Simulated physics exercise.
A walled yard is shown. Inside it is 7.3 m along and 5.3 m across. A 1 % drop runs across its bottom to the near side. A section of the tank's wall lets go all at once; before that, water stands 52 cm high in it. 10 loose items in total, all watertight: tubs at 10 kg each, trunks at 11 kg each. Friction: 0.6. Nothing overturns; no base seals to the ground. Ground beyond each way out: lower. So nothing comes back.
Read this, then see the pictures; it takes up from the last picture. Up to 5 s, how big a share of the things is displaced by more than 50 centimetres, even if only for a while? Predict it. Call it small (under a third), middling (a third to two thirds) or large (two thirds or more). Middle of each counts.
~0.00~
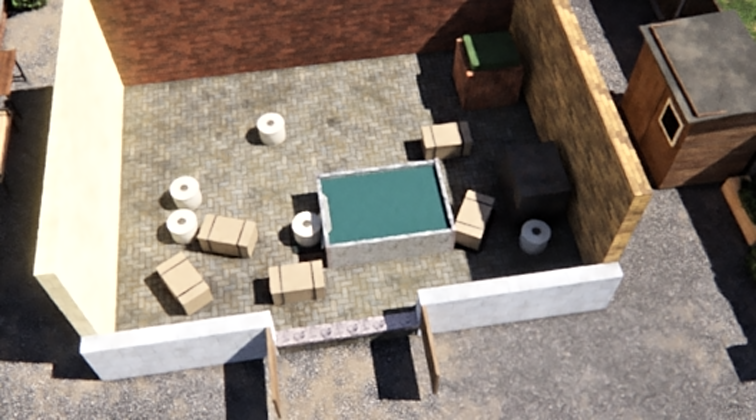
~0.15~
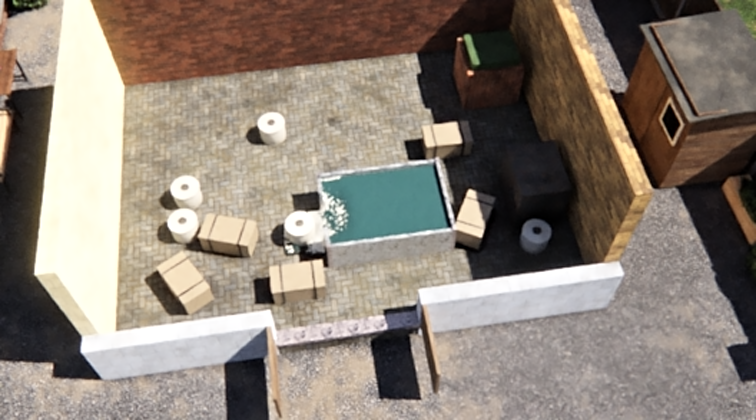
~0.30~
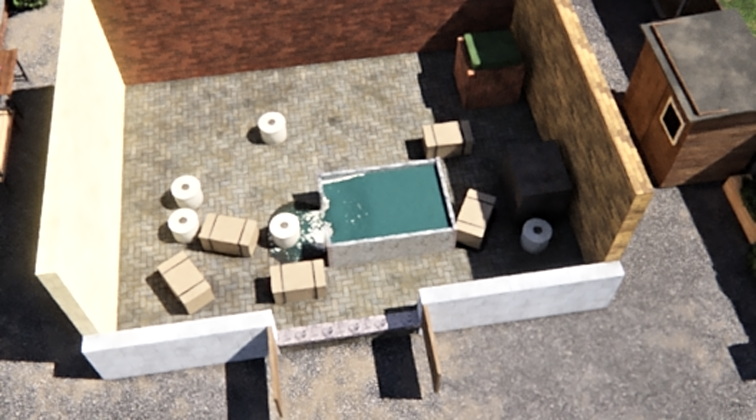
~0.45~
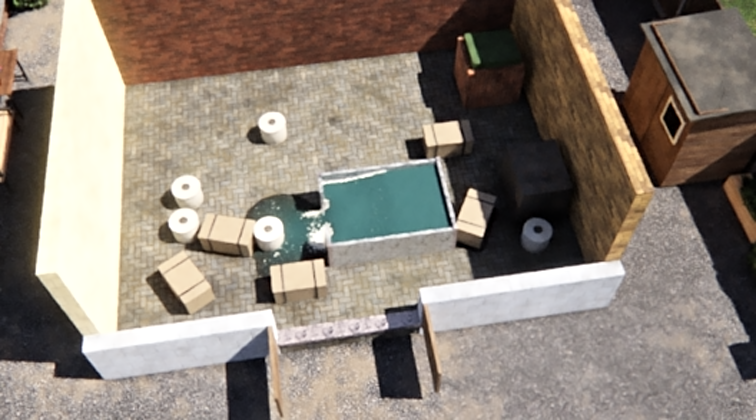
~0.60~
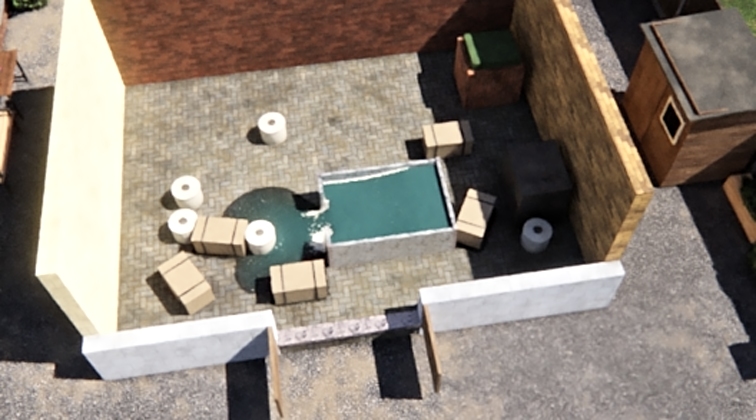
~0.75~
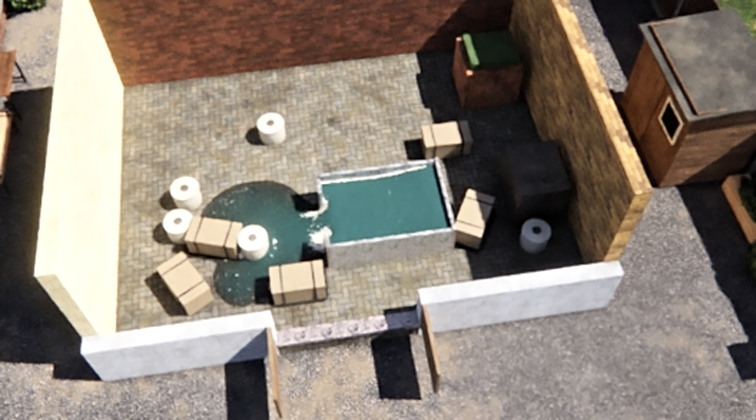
Middling, a third to two thirds.
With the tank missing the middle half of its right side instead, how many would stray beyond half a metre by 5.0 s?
The count would be 2.
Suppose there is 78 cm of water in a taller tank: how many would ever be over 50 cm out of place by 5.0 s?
It would come to 6 of them.
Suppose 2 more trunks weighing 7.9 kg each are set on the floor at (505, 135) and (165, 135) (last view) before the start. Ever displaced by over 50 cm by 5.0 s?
In order: Within it, beyond it.
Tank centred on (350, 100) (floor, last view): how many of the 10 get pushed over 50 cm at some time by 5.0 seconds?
So the tally would be 2.
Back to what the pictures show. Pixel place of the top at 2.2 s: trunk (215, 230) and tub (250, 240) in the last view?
They end up about (152, 270) and (154, 322) in the last view.
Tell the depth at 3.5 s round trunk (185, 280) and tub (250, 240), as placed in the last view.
Depths: Near 16 cm, then near 15 cm.
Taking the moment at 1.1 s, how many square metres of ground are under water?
Somewhere about 8.0 m2, give or take.
After 1.1 s 1 of 10 are over 50 cm from their spots; 1 afloat.
After 2.2 s 5 of 10 are over 50 cm from their spots; 4 afloat.
After 3.5 s 4 of 10 are over 50 cm from their spots; 4 afloat.
After 5.0 s 5 of 10 are over 50 cm from their spots, and 5 have been at some point; 4 afloat.
